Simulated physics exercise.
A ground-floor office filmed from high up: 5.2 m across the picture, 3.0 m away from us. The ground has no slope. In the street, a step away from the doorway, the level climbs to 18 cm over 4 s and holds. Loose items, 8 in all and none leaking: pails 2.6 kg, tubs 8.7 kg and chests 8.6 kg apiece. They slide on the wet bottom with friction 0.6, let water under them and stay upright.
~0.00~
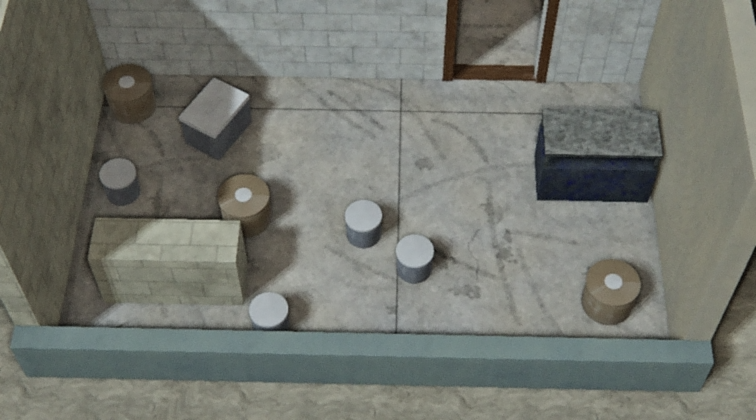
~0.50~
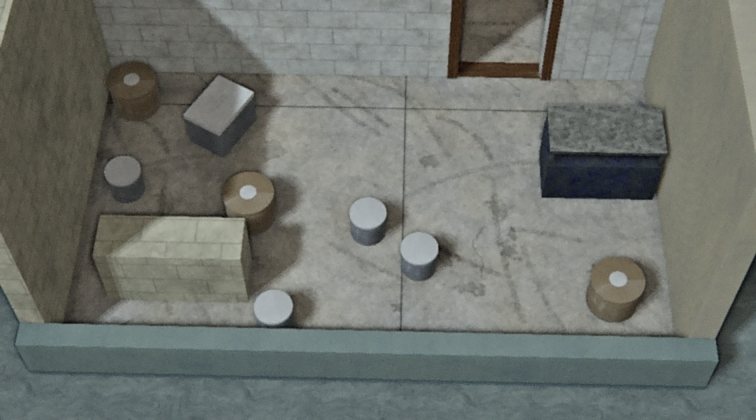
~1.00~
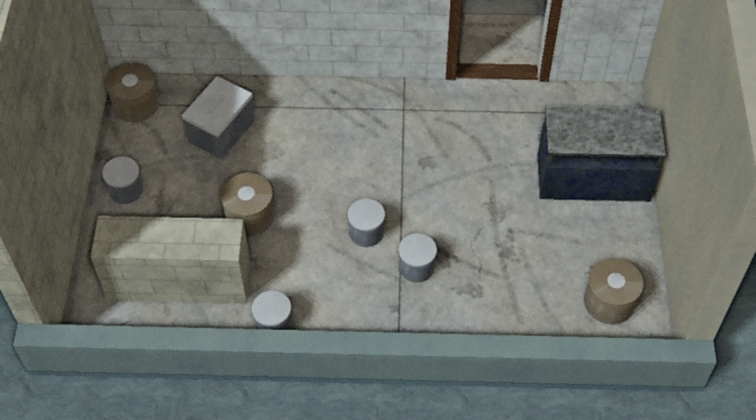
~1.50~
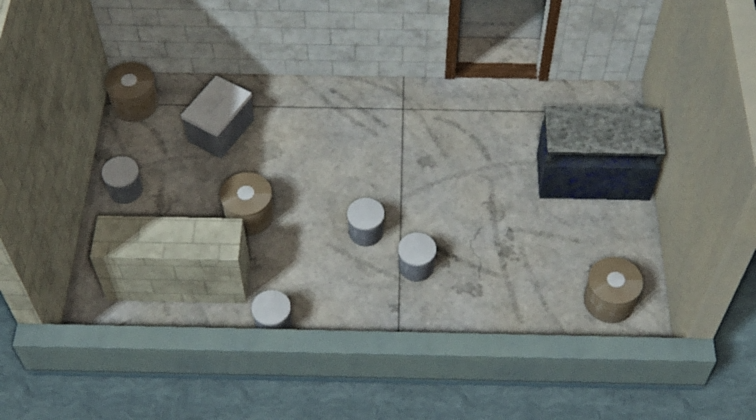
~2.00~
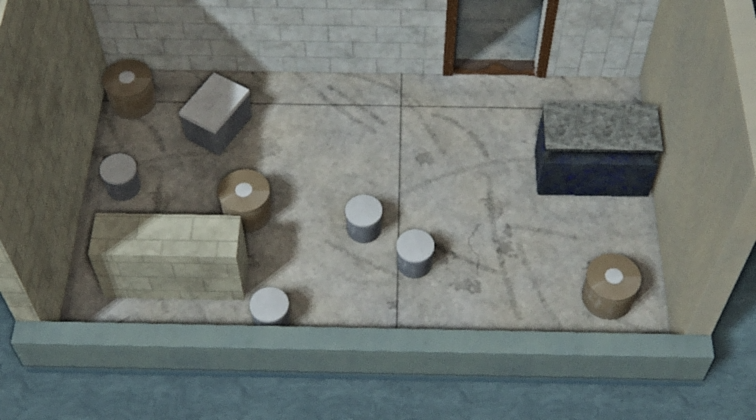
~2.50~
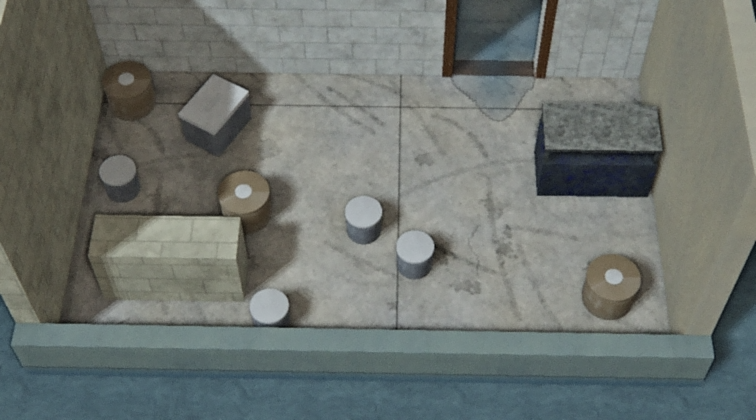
Water covers the street outside, then begins spreading through the doorway onto the still room's floor.
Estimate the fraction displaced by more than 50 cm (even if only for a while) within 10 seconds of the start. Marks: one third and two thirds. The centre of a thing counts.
It is between one and two thirds.
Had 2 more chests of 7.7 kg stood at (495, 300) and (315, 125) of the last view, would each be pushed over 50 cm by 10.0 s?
In that order: More, short of it.
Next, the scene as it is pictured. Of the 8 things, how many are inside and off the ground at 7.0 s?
1 of them.
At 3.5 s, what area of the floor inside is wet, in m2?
Some 2.0 m2.
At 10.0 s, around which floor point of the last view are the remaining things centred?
Around (222, 220).
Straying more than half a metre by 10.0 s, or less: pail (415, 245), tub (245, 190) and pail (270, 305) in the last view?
In turn: Past it, less, past it.
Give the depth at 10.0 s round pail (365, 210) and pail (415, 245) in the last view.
Roughly 6 and 7 cm.
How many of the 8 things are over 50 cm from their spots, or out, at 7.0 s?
I count 1.
After 3.5 s 0 of 8 are over 50 cm from their spots; 0 afloat.
After 4.5 s 0 of 8 are over 50 cm from their spots; 0 afloat.
After 7.0 s 1 of 8 are over 50 cm from their spots; 1 afloat.
After 10.0 s 3 of 8 are over 50 cm from their spots, and 3 have been at some point; 3 afloat.
